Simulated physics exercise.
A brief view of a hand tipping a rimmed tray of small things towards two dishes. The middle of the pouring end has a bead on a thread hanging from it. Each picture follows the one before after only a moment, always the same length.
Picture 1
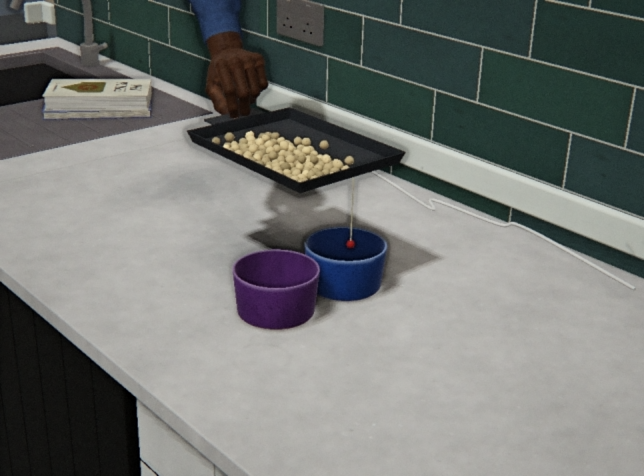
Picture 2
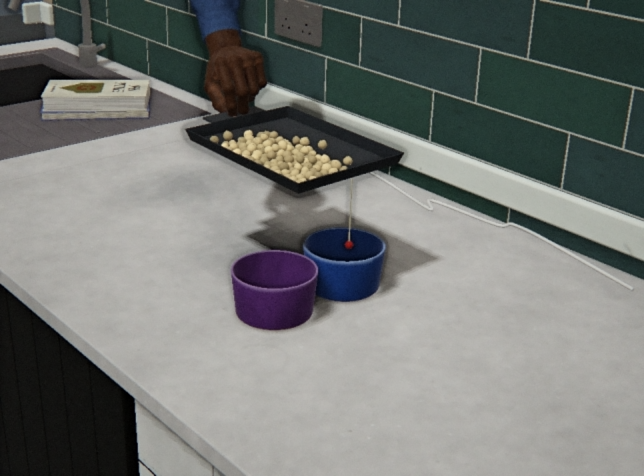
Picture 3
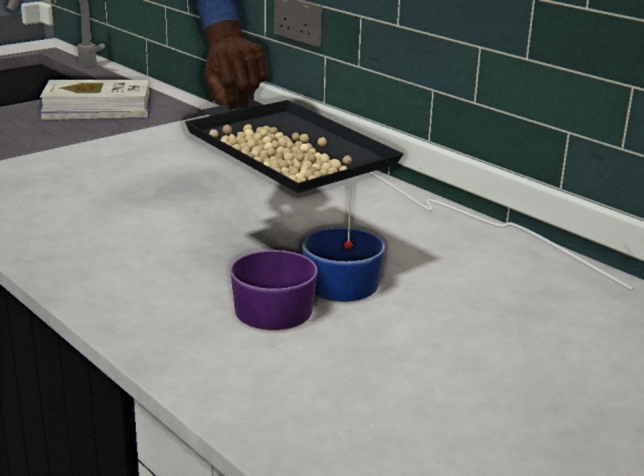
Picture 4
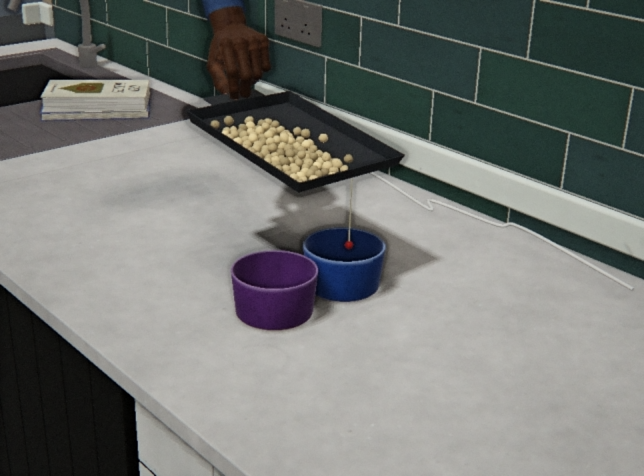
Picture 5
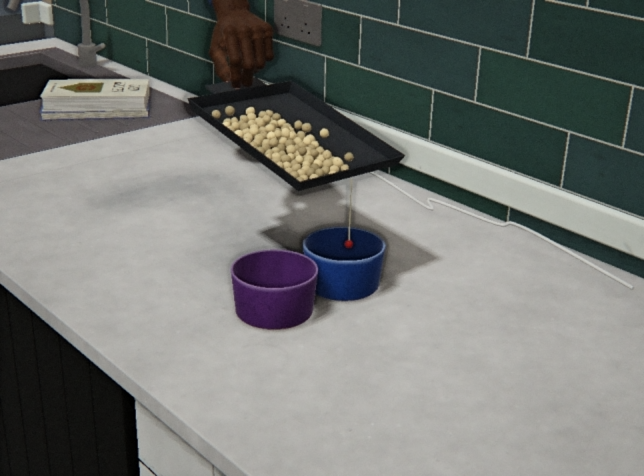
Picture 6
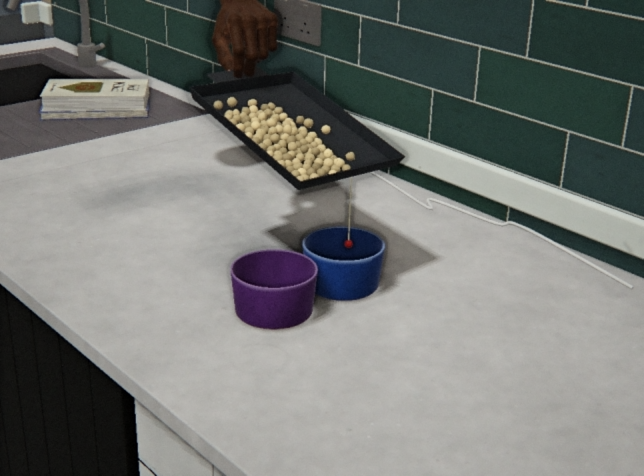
A dark rimmed tray of pale, round nuts gradually tilted as a hand raised its far end, while the purple and blue dishes and the red bead hanging on a thread stayed nearly still.
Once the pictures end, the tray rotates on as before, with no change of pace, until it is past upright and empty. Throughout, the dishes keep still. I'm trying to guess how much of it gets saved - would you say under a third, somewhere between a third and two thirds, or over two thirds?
So the dishes end up with below a third of the load.
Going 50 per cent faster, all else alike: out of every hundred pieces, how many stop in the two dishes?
Close to 0 in a hundred.
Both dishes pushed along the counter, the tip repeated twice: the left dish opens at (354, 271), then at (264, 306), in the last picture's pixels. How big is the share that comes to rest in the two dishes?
About 90 per cent first, then about 40 per cent.
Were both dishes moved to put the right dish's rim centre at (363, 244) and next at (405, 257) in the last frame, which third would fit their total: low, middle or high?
Case one, under a third; case two, more than two thirds.
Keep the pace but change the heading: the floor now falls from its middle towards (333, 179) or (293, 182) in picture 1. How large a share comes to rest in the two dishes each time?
Roughly 10 percent, then 80 percent.
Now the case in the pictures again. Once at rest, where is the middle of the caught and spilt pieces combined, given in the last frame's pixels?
Somewhere close to (407, 304) in the last picture.
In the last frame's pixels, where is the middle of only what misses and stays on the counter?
Somewhere near (407, 304), I think.
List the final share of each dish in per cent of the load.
In the left dish you'd find about 0 % of the load, and in the right dish about 0 %.
Soon after the last picture, tray tipped steeply; nearly all on the tray; a stray few outside both; a small part in the air.
A little later, tray tipped right over; a small part on the tray; about two thirds outside both; about a quarter in the air.
Later still, tray tipped past a quarter turn; all outside both.
At rest, tray tipped past a quarter turn; none in the left dish; none in the right dish; all outside both.
